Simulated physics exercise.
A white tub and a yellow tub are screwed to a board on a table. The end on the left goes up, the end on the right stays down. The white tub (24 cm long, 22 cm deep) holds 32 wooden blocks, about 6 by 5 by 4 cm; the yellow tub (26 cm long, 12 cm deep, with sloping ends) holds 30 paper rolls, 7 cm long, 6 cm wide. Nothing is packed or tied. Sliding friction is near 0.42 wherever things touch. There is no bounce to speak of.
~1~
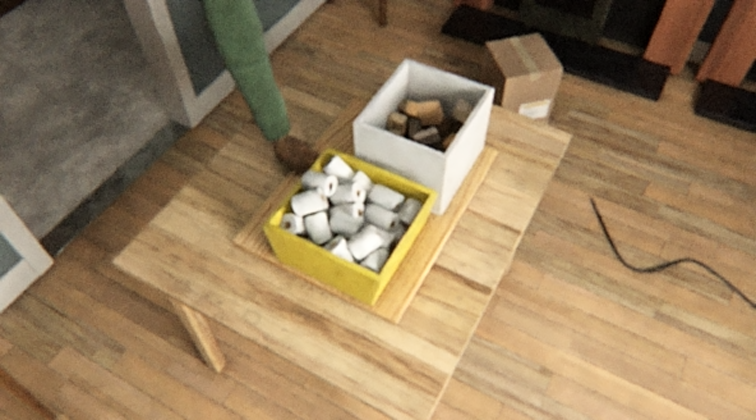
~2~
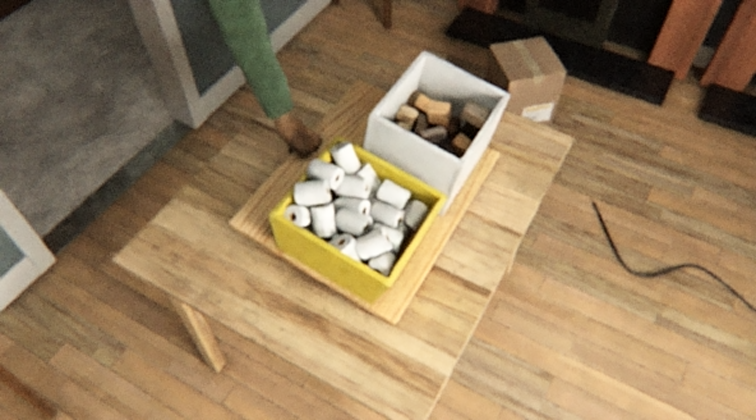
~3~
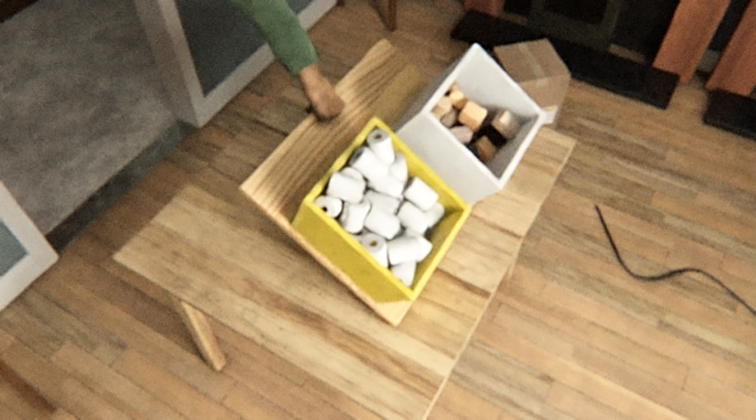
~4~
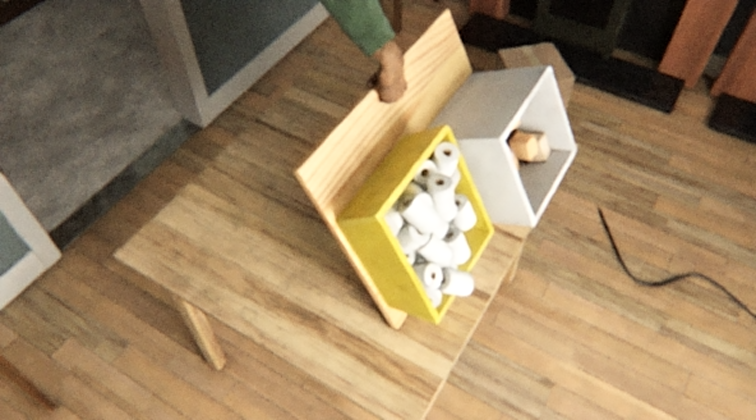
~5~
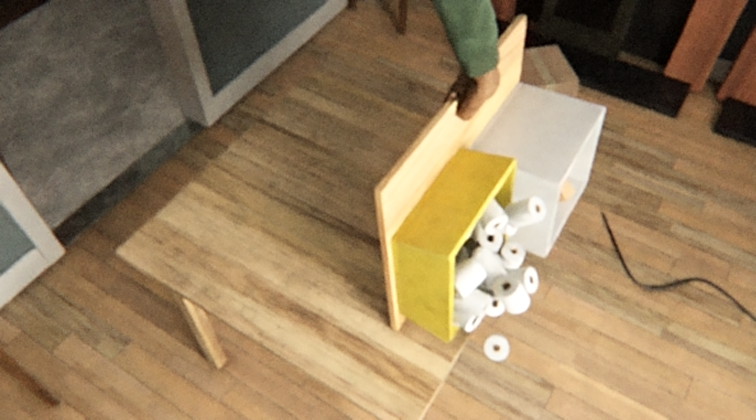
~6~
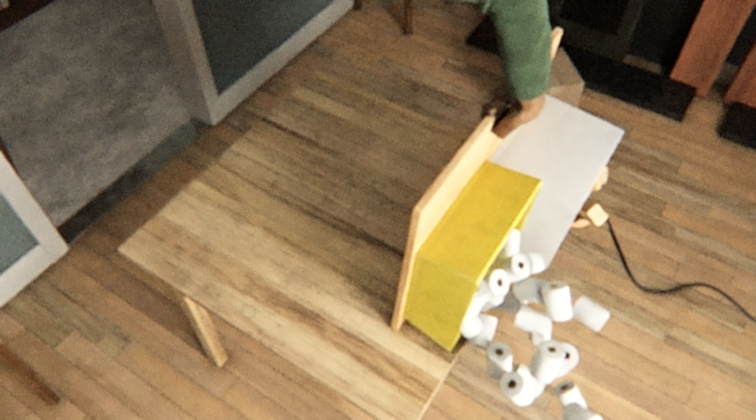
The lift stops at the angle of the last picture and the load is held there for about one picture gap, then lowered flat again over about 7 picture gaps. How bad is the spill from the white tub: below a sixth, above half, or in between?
From a sixth to a half of the wooden blocks leave the white tub.
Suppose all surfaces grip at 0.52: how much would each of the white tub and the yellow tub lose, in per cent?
In that case white tub 40, yellow tub 100 per cent.
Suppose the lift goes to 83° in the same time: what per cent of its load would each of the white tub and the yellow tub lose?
Then white tub 10, yellow tub 60 per cent.
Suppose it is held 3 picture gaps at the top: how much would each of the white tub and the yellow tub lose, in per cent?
In that case white tub 40, yellow tub 100 per cent.
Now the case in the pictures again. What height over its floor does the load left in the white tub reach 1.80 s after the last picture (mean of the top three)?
Some 16 cm.
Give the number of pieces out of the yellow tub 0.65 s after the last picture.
About: Yellow tub 30.
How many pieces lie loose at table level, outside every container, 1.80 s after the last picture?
Some 0 pieces.
Then, 0.29 s after the last picture, tilt 93°; white tub 24 in, 8 out and yellow tub 2 in, 28 out.
Then, 0.65 s after the last picture, tilt 55°; white tub 20 in, 12 out and yellow tub 1 in, 29 out.
Then, 1.15 s after the last picture, tilt 1°; white tub 20 in, 12 out and yellow tub 1 in, 29 out.
When it is over (1.80 s after the last picture), white tub 20 in, 12 out and yellow tub 1 in, 29 out. Asked share, 12 of 32, 38 per cent.
